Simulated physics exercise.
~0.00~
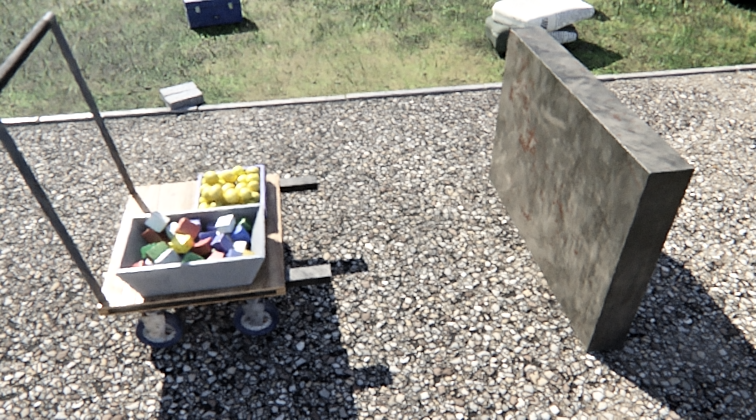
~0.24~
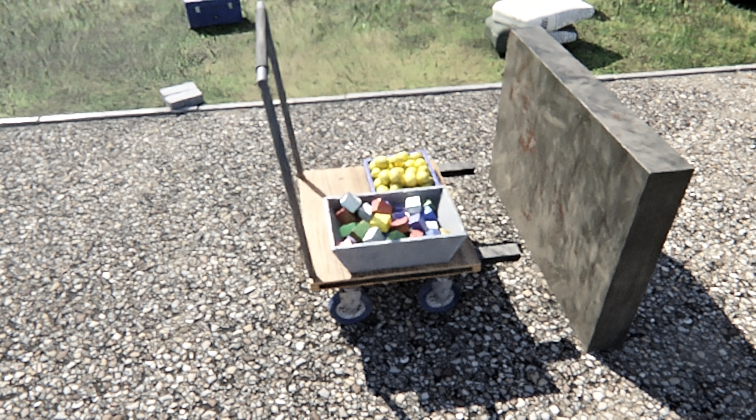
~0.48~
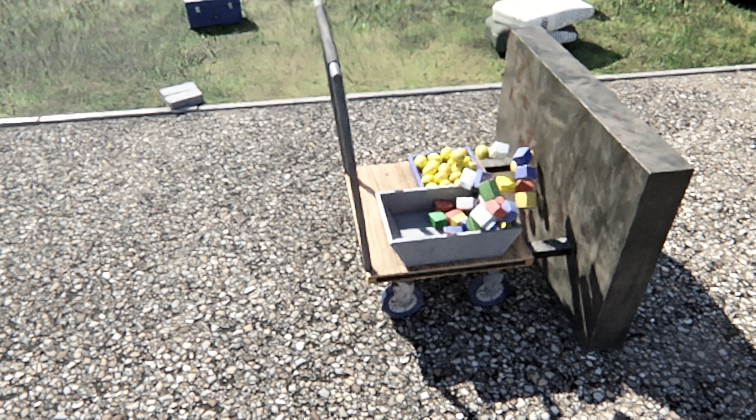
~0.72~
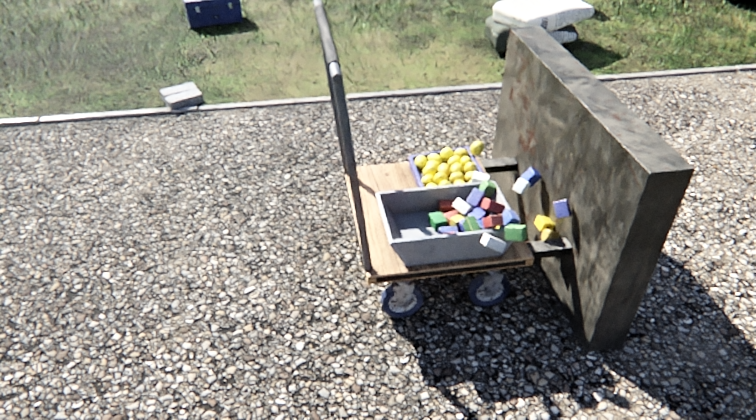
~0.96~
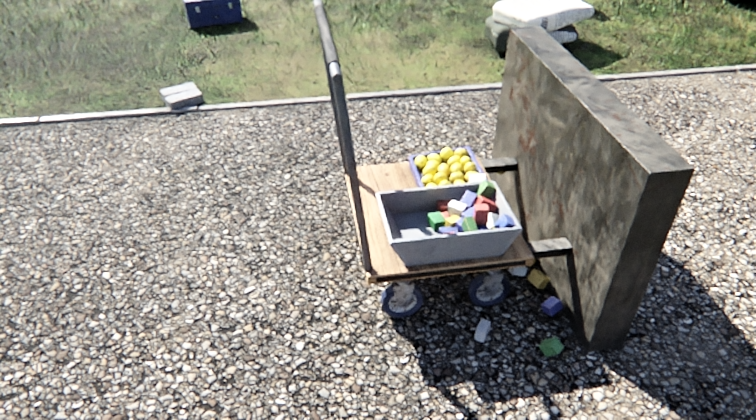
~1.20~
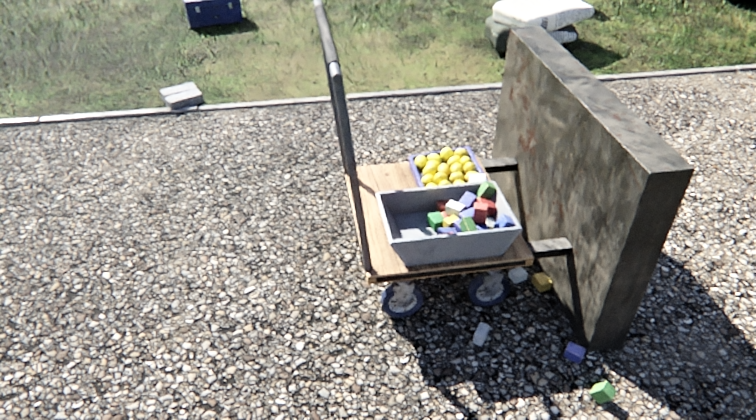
On sunlit gravel, a trolley of lemons and toy bricks rolling right, stopping at a wall, some bricks spilling to the ground.
